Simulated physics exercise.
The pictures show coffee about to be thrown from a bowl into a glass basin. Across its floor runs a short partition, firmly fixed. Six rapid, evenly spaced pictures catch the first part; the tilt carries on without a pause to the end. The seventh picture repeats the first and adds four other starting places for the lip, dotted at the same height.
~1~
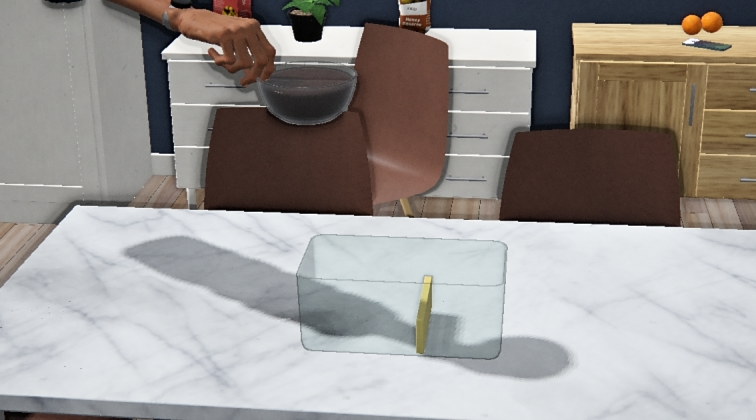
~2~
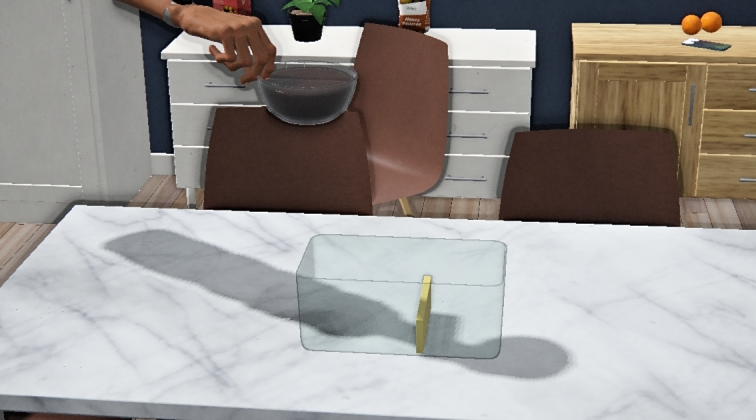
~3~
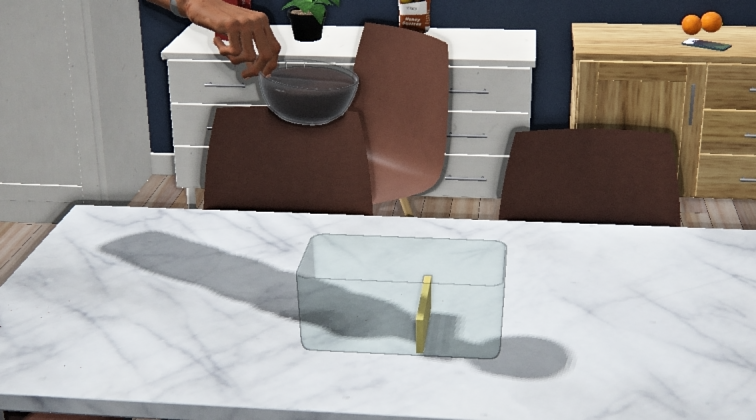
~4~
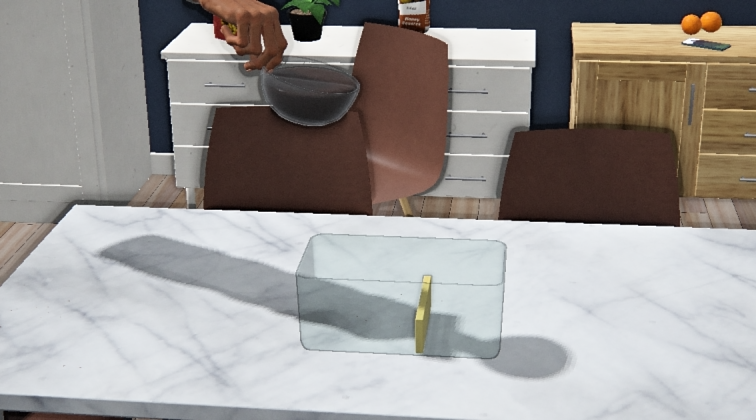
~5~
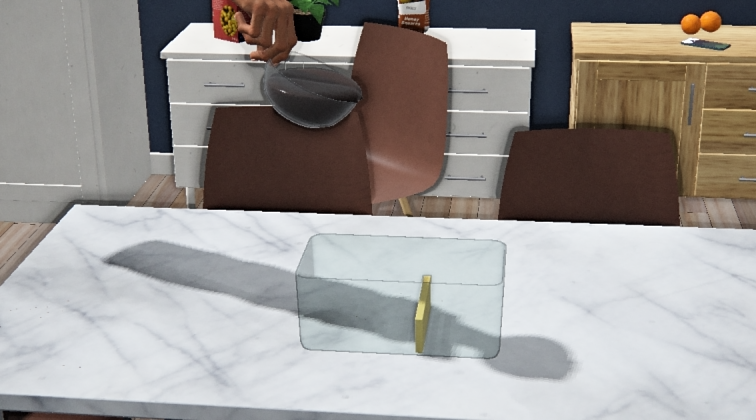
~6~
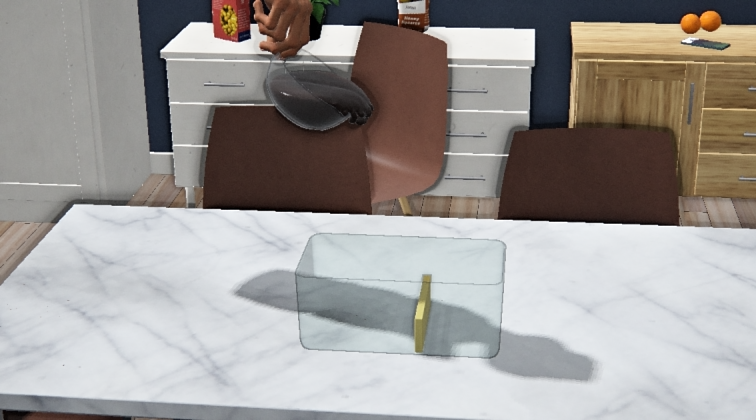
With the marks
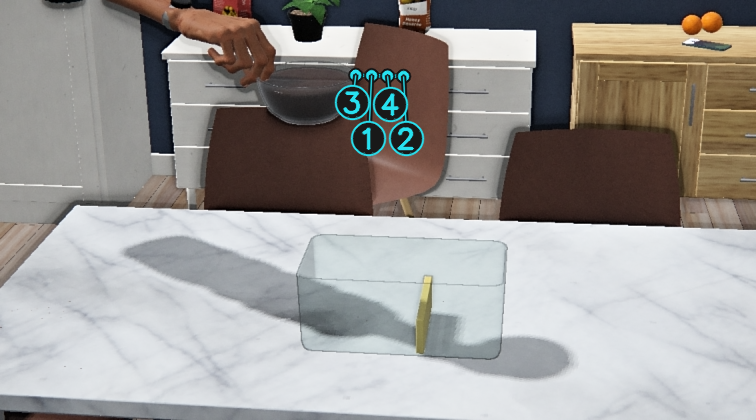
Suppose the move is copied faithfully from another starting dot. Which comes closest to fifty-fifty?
1 works best here.
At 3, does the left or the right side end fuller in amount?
The left side.
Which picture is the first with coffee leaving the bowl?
Picture 5.
In cyan, 1 at (371, 75); 2 at (403, 76); 3 at (355, 75); 4 at (387, 76).
Choosing 1, about 51 % ends left of the wall and 45 % right of it; 4 % is lost outside.
Choosing 2, about 24 % ends left of the wall and 71 % right of it; 5 % is lost outside.
Choosing 3, about 72 % ends left of the wall and 23 % right of it; 5 % is lost outside.
Choosing 4, about 31 % ends left of the wall and 65 % right of it; 4 % is lost outside.
